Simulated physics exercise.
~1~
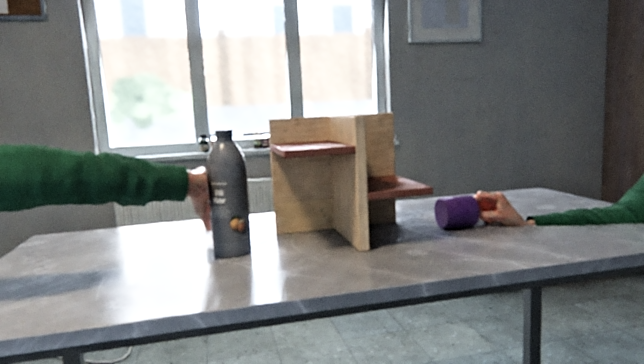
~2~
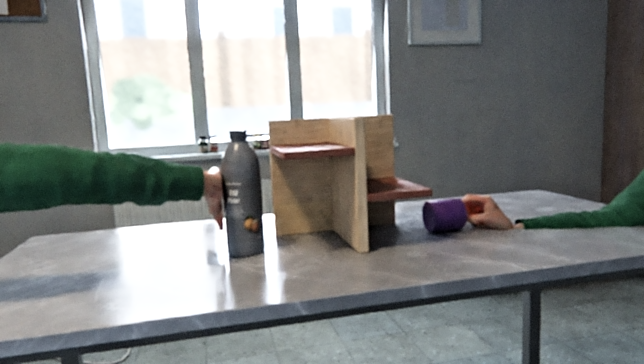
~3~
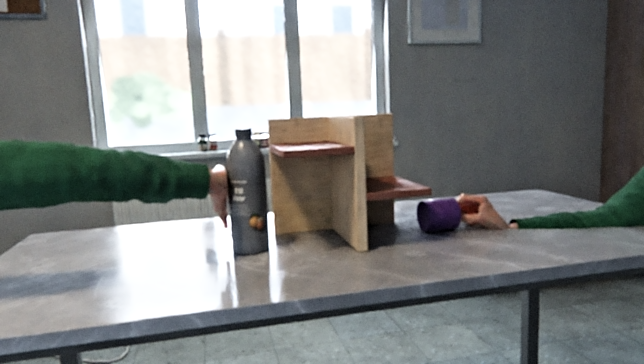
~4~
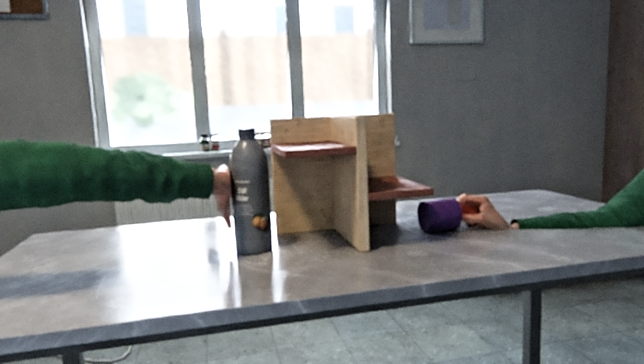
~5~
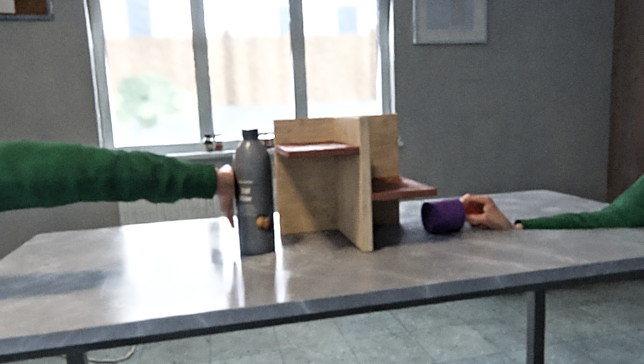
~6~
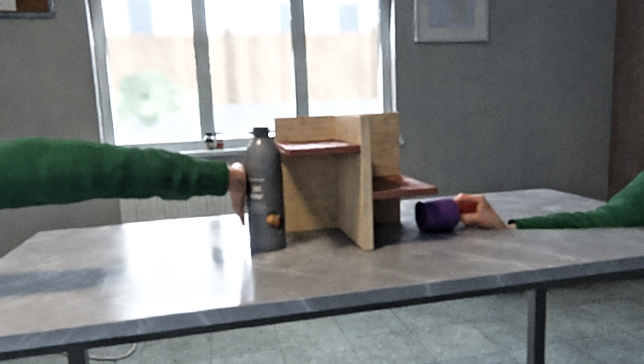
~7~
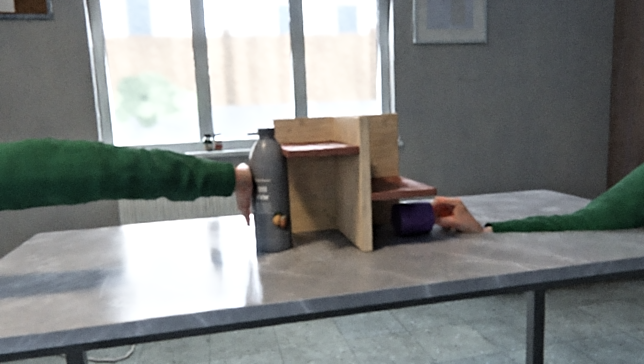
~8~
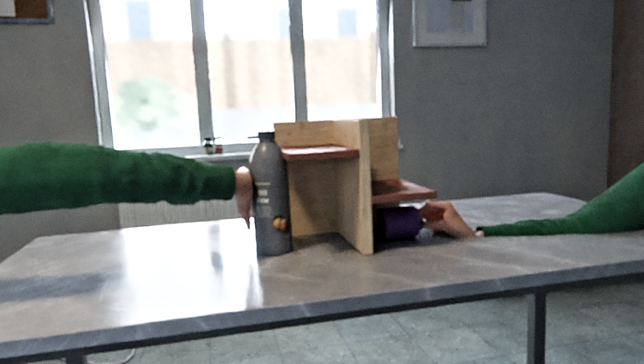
A grey bottle stops against the wooden rack while a purple cup slides under its right shelf.
